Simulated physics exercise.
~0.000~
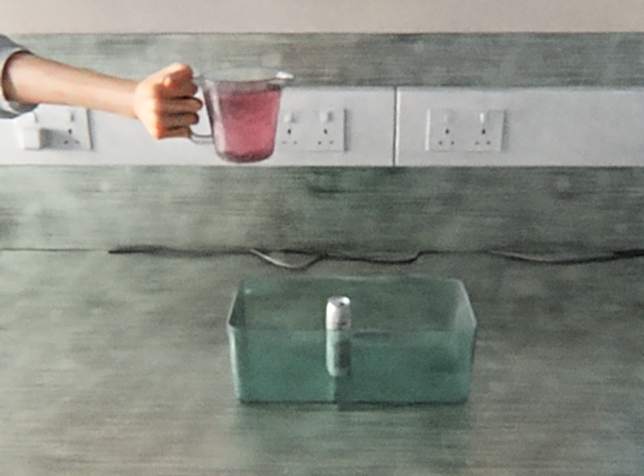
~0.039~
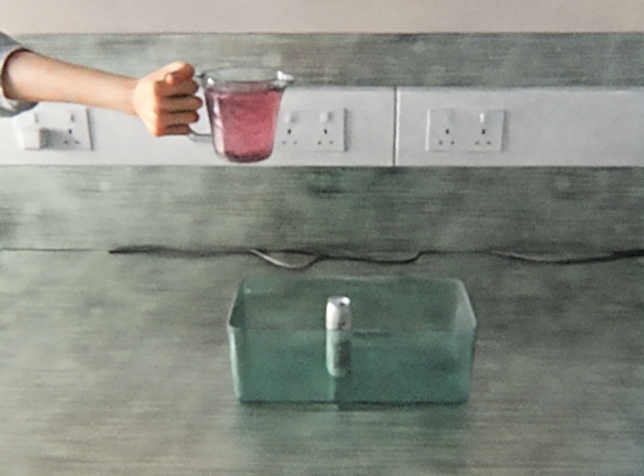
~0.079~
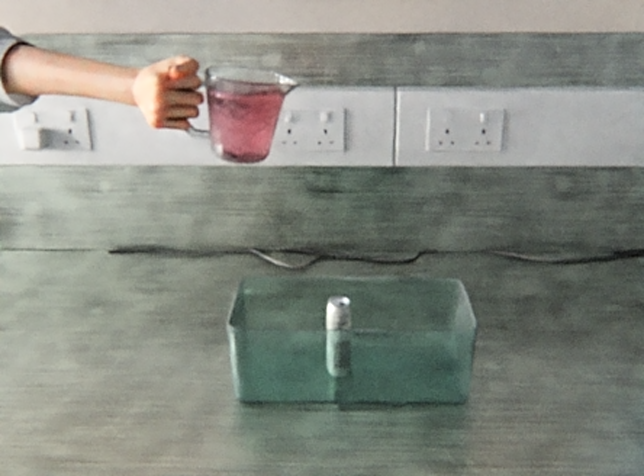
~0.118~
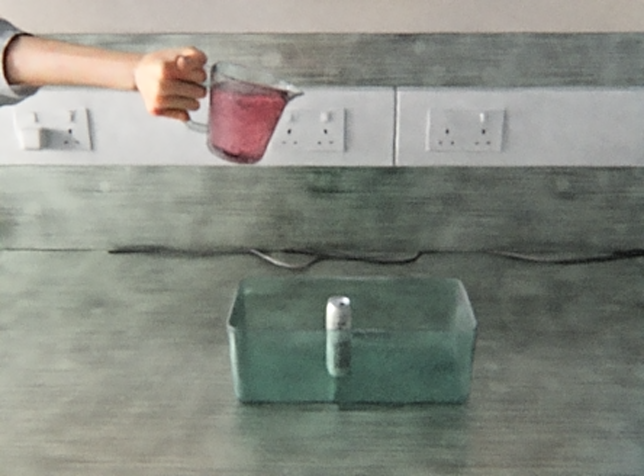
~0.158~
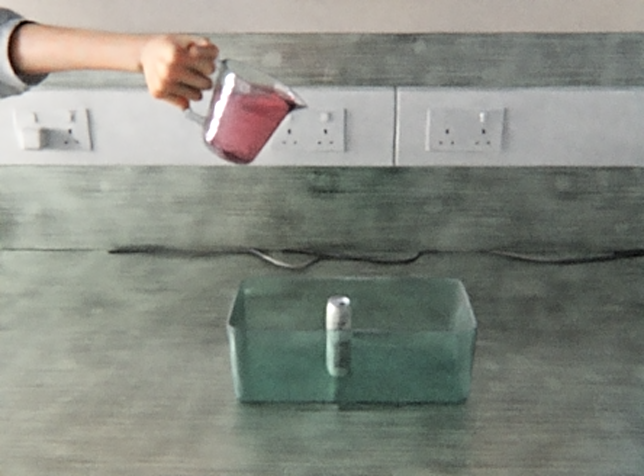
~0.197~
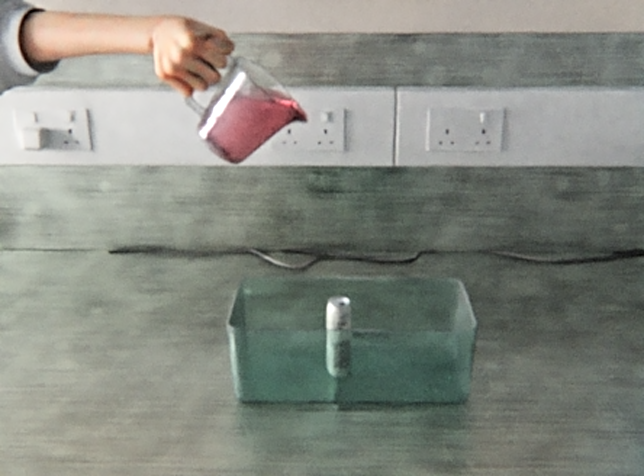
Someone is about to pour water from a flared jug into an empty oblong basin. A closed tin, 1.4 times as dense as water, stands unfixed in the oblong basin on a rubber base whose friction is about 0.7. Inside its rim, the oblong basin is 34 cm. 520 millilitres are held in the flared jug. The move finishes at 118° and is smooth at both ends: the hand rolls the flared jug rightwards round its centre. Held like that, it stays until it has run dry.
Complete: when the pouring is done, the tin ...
... has gone over.
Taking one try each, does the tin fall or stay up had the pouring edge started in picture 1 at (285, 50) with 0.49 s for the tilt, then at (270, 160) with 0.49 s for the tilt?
In the first try it comes down; in the second it remains standing.
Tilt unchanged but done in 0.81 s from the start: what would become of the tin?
Outcome - the tin remains standing.
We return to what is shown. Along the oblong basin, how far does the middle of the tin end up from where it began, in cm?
8.0 cm.
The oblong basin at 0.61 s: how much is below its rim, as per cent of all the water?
78 per cent or thereabouts.
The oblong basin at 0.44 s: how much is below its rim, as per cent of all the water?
About 8%.
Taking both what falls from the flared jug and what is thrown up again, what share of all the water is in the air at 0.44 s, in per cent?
Estimate: About 62 % of all of it.
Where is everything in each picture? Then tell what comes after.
Tilt 0°; pouring edge (296, 76); surface from (206, 87) to (282, 87); the oblong basin's rim runs from (235, 303) to (469, 304); the tin's top is at (339, 305), in the first picture.
Tilt 2°; pouring edge (297, 78); surface from (206, 87) to (282, 88), in the second picture.
Tilt 7°; pouring edge (301, 84); surface from (209, 84) to (284, 90), in the third picture.
Tilt 16°; pouring edge (305, 93); surface from (215, 83) to (289, 93), in the fourth picture.
Tilt 28°; pouring edge (308, 106); surface from (216, 93) to (296, 99), in the fifth picture.
Tilt 41°; pouring edge (309, 121); surface from (211, 104) to (300, 110); 1 per cent is over the edge, in the sixth picture.
After 0.44 s the tilt is 114° and 30 per cent is still to pour; the tin stands where it began.
After 0.61 s the tilt is 118° and 1 per cent is still to pour; the tin stands where it began.
After 0.79 s the tilt is 118° and 0 per cent is still to pour; the tin leans 16°.
After 0.99 s the tilt is 118° and 0 per cent is still to pour; the tin lies on its side.
In the end the tin lies on its side.
